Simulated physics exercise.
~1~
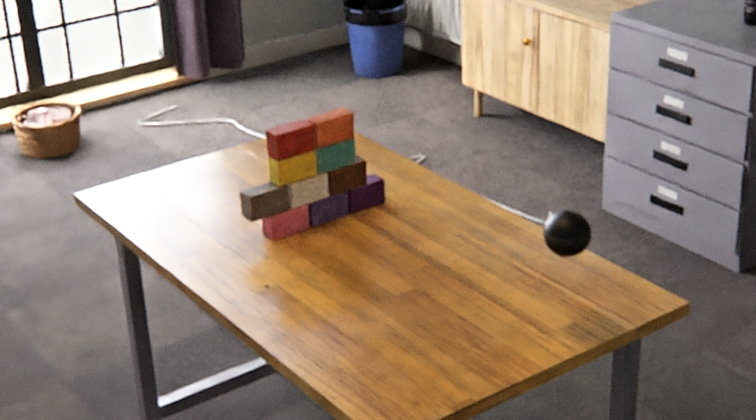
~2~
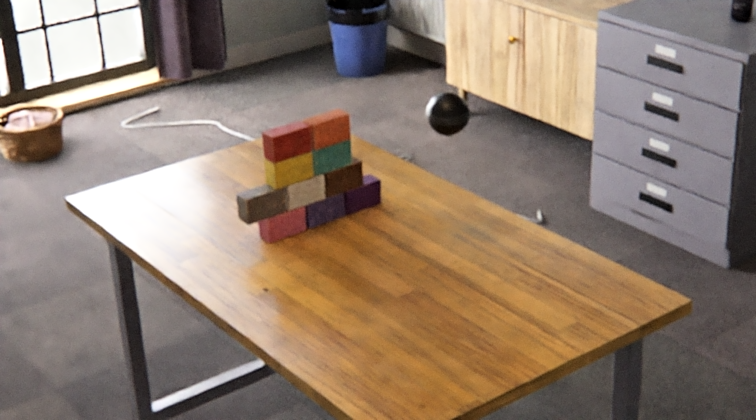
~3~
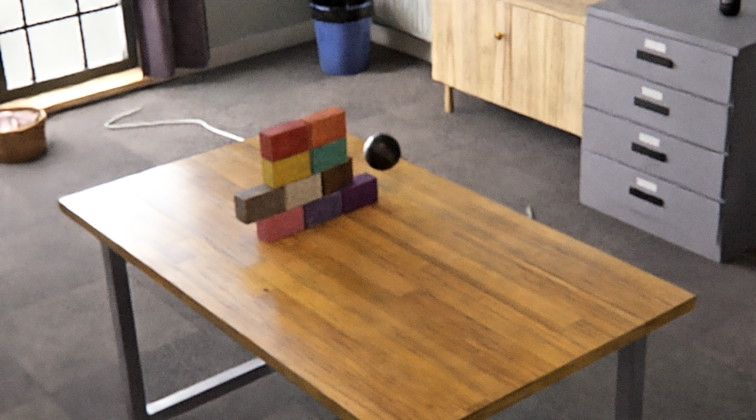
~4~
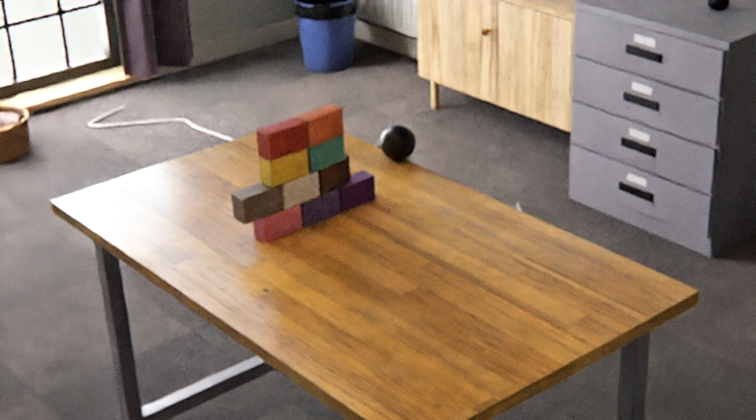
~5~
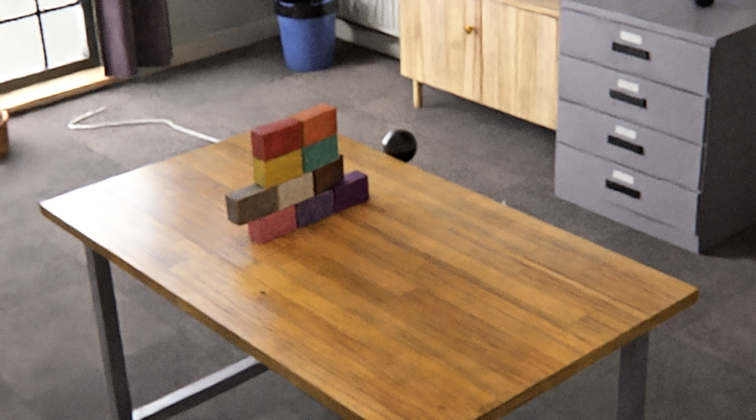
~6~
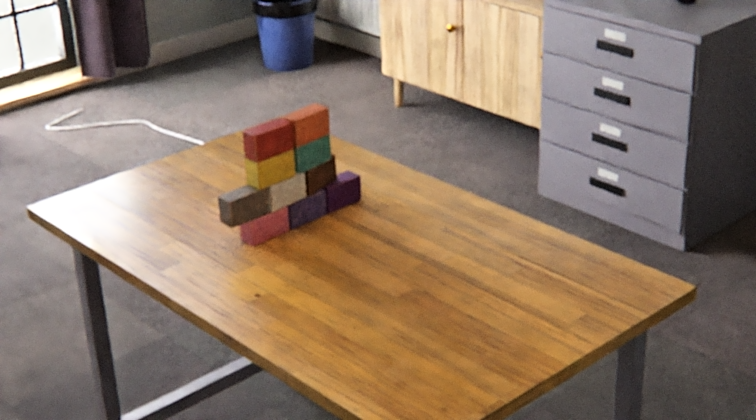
At first, a black ball hangs in the air over the right side of a wooden table, where a small stack of colourful blocks stands, with red and orange ones on top. The ball flies left and away toward the far edge, then drops close to the right side of the stack. It shifts slightly right, beside the far edge, and sinks a little lower while the view drifts gently sideways. Finally the ball is out of sight, and the stack still stands on the table, with every block apparently in its place.
